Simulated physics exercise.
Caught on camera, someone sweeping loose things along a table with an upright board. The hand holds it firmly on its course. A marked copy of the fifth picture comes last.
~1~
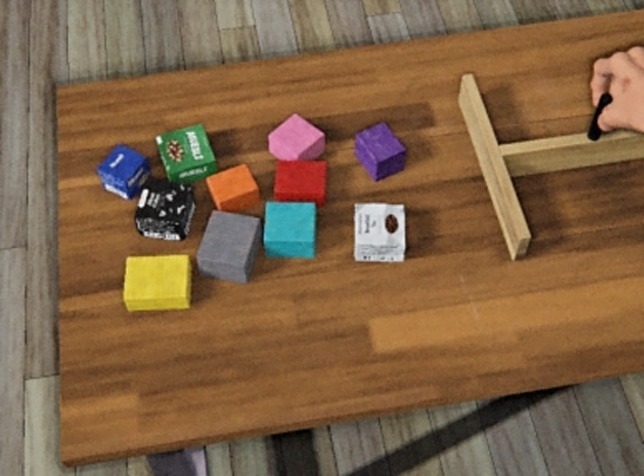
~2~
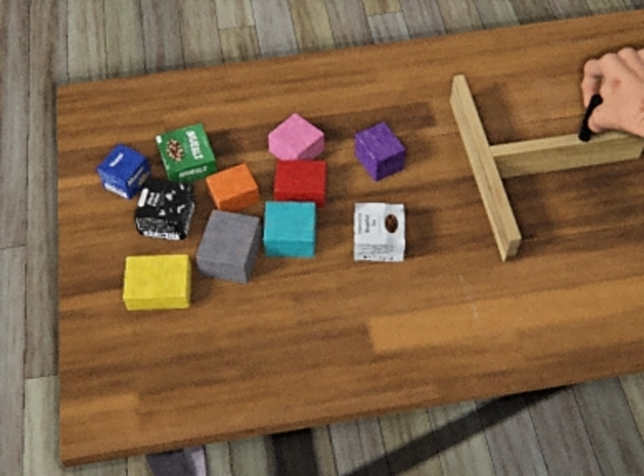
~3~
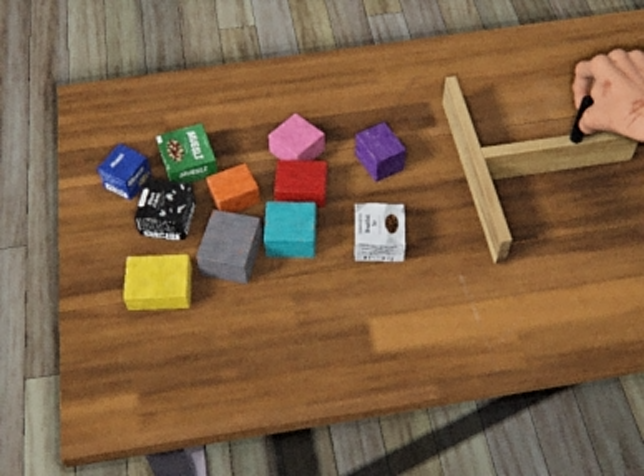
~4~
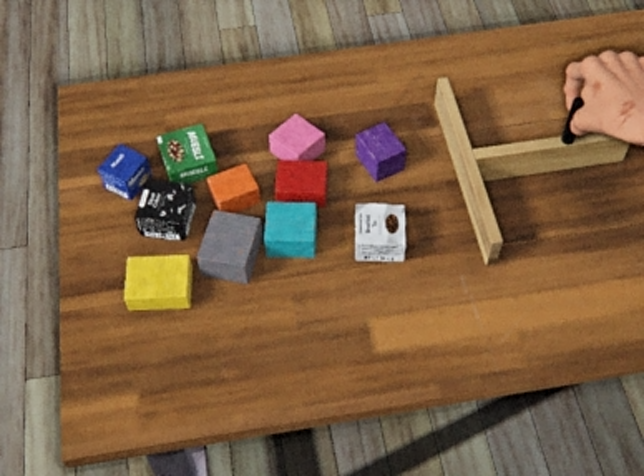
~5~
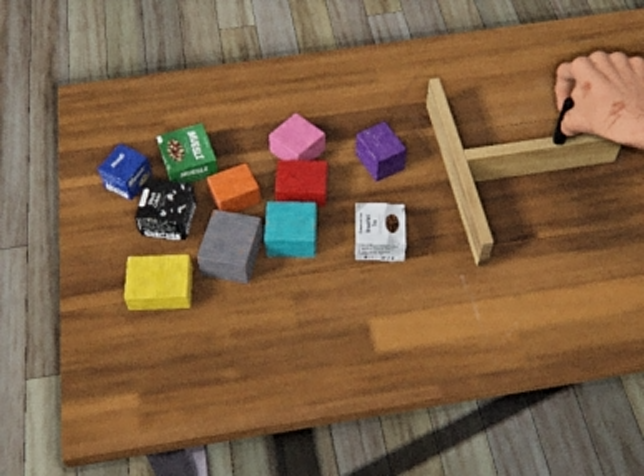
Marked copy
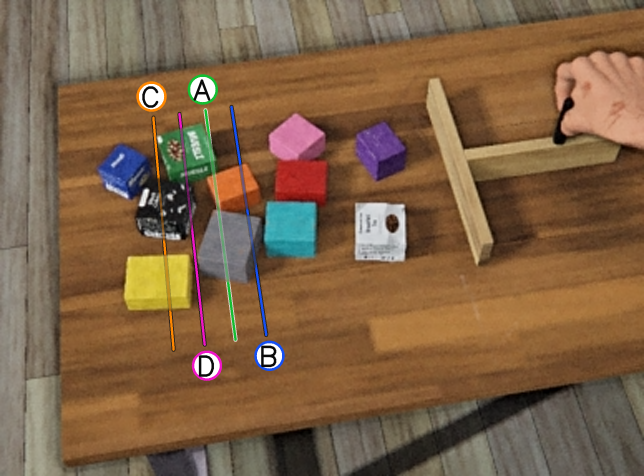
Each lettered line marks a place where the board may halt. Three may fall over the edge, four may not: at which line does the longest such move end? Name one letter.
Up to line D.
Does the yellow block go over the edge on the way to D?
Yes.
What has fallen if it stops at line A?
It is the yellow block.
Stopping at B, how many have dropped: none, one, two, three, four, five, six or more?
By then, none.
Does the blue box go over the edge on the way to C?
Yes.
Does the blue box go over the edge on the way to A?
No.
On the copy, A at (219, 215); B at (247, 211); C at (163, 224); D at (191, 219).
On D. First, board (365, 169); white packet (346, 239); purple block (335, 159).
Then, board (268, 183); yellow block (92, 295); black packet (105, 218).
Finally, board (191, 194); black packet over the edge; yellow block over the edge; two fallen.
By contrast, A is within the limit but short; B is within the limit but short; C drops five.
